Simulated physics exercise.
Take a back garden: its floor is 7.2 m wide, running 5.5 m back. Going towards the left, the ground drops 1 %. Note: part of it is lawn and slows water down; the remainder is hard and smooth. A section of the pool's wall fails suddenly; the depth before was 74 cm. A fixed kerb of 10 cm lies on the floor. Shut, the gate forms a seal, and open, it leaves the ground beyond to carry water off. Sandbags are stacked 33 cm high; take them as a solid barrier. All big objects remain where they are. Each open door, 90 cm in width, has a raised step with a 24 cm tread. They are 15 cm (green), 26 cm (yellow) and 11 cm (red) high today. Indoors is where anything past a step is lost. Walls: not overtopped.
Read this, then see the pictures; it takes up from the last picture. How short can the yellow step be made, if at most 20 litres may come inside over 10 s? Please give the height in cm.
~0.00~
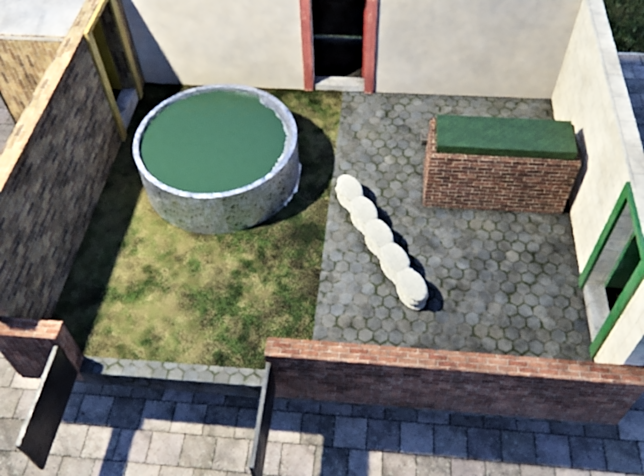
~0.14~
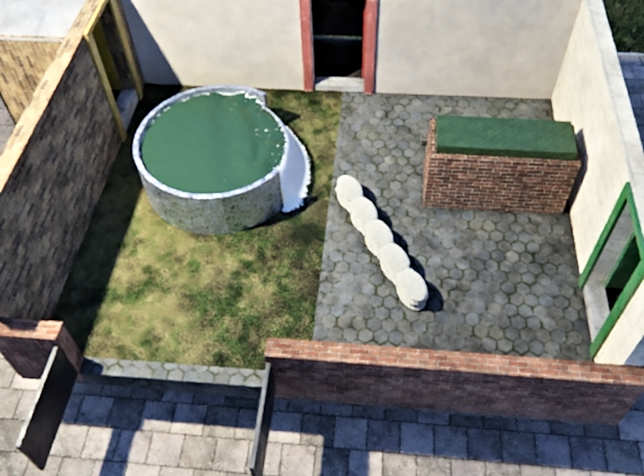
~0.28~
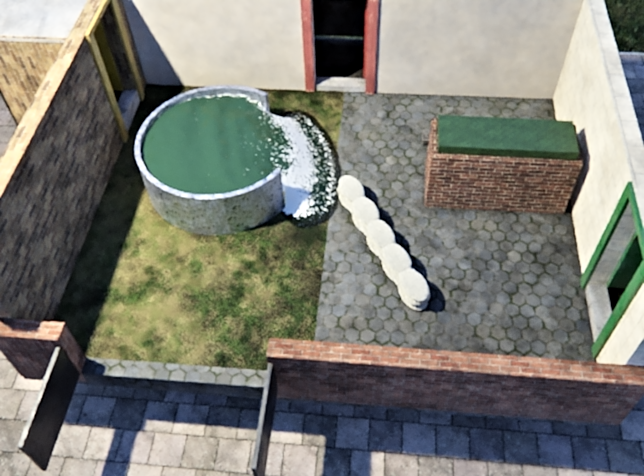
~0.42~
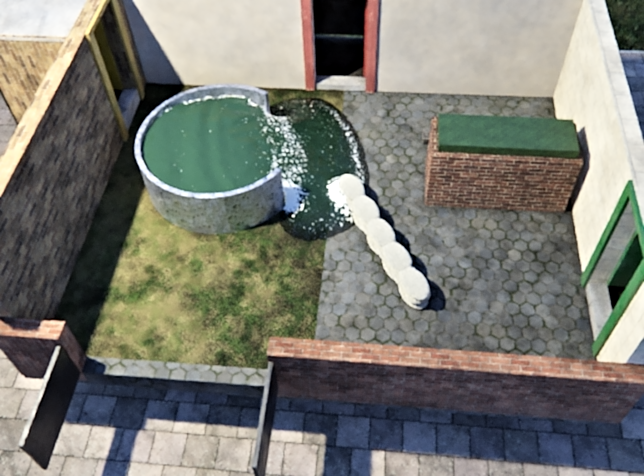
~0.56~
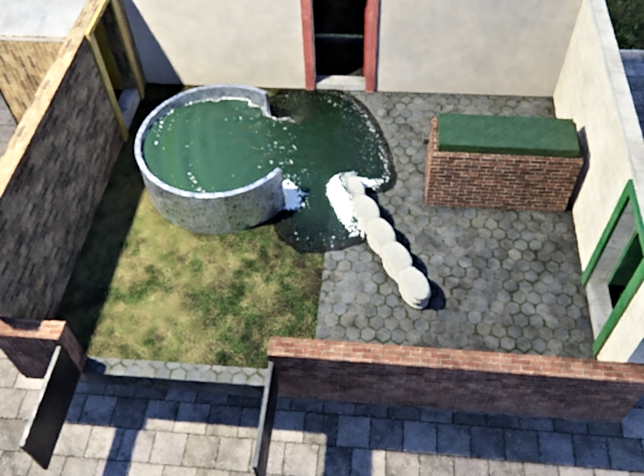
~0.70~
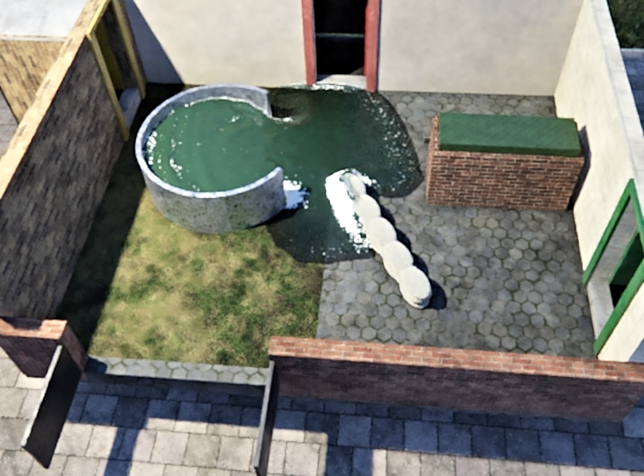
Roughly 10.5 cm, no lower.
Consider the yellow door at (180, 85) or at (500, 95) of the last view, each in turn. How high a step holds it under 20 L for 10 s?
Around 9.0 and 24 cm respectively.
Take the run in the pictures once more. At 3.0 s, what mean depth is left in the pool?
Some 21 cm.
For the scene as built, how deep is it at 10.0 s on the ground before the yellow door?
A ruler would read roughly 13.0 cm.
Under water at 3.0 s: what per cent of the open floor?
Close to 65 per cent is wet.
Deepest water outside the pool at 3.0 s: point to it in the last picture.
Near (497, 165).
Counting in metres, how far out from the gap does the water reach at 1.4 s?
Roughly 3.8 metres.
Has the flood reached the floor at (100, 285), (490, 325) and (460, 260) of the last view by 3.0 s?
Point by point, the first is spared, the second awash and the third awash.
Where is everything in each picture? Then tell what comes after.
Still water, 74 cm deep, in the pool at (216, 140); the yellow door at (117, 70) is dry, in the first frame.
The gap is at (293, 154), the front 0.3 m out at (302, 206); the back of the pool holds 74 cm, in the second frame.
Water pours out at (295, 156) and has run 0.7 m, to (307, 116); about 12 cm deep outside, 74 cm at the back, in the third frame.
The gap is at (295, 157), the front 1.1 m out at (336, 111); the back of the pool holds 74 cm, in the fourth frame.
The front is at (364, 110), 1.5 m from the gap at (296, 157); 4.7 m2 of floor is wet, 73 cm left at the back, in the fifth frame.
The front is at (383, 100), 1.9 m from the gap at (296, 156); 6.2 m2 of floor is wet, 66 cm left at the back; 2.1 m in a straight line remain to the yellow door at (119, 70), in the sixth frame.
After 1.4 s water covers 35 % of the floor, deepest (40 cm) near (334, 191); it has not reached the yellow door.
After 3.0 s water covers 65 % of the floor, deepest (49 cm) near (497, 165); it has not reached the yellow door.
After 10.0 s water covers 95 % of the floor, deepest (14 cm) near (305, 157); 13 cm at the yellow door, 0 litres in over its 26 cm step.
At the yellow door as built, the water arrived by 5.5 s and peaked near 17 cm at 7.0 s.
Run again over the same 10 s with other heights there, 36 litres in over 9 cm, 12 litres over 12 cm. The limit of 20 litres is kept from about 10.5 cm up.
